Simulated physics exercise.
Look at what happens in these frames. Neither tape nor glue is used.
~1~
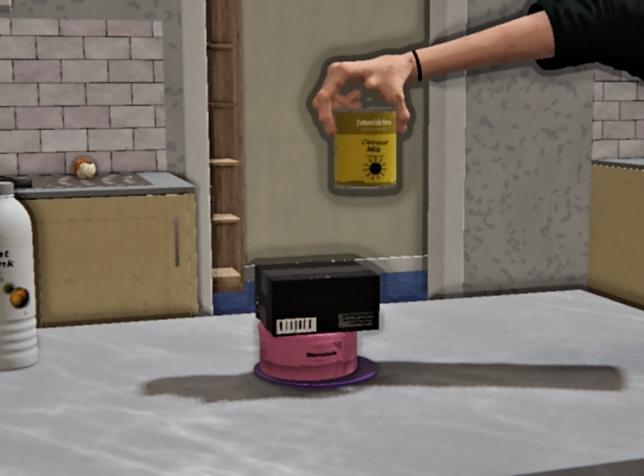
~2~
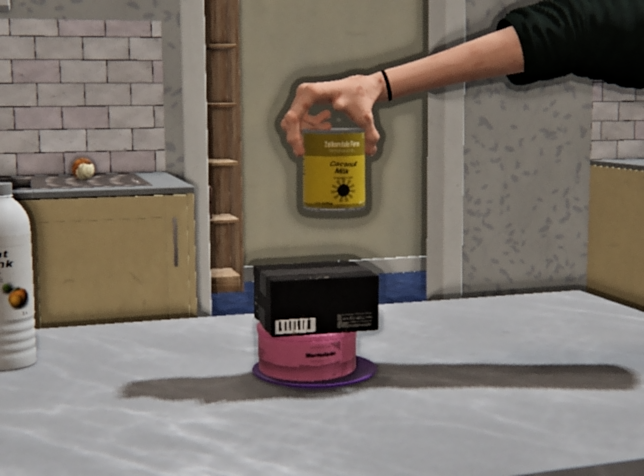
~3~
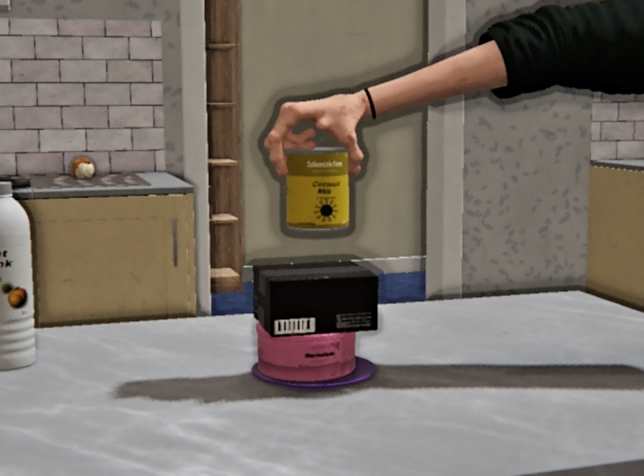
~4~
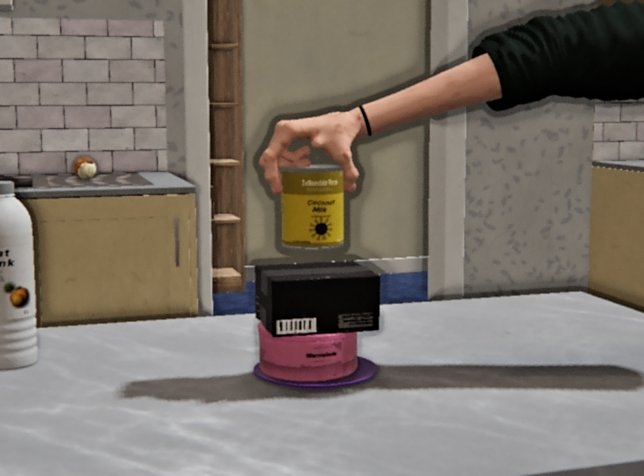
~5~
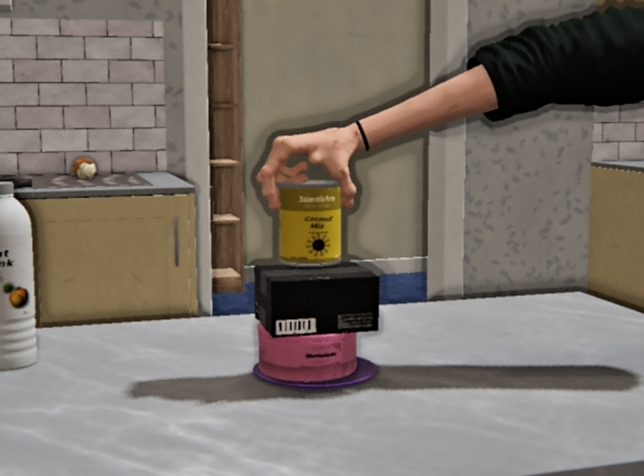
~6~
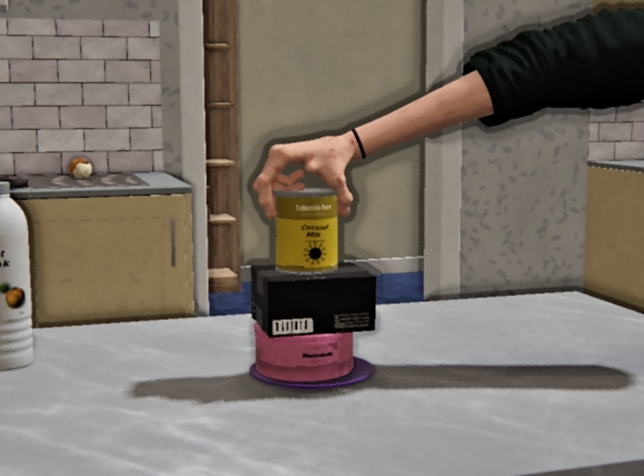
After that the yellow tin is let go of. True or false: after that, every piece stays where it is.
True.
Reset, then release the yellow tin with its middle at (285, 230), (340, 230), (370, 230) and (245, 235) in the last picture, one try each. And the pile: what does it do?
The pile remains standing the first time, remains standing the second time, collapses the third time and collapses the fourth time.
Then, 0.60 s after the last picture, nothing has stirred.
Then, 1.50 s after the last picture, yellow tin resting near (307, 232).
At rest, all 5 in place. Seen from the same camera at the end, yellow tin near (307, 232). The pile keeps its balance.
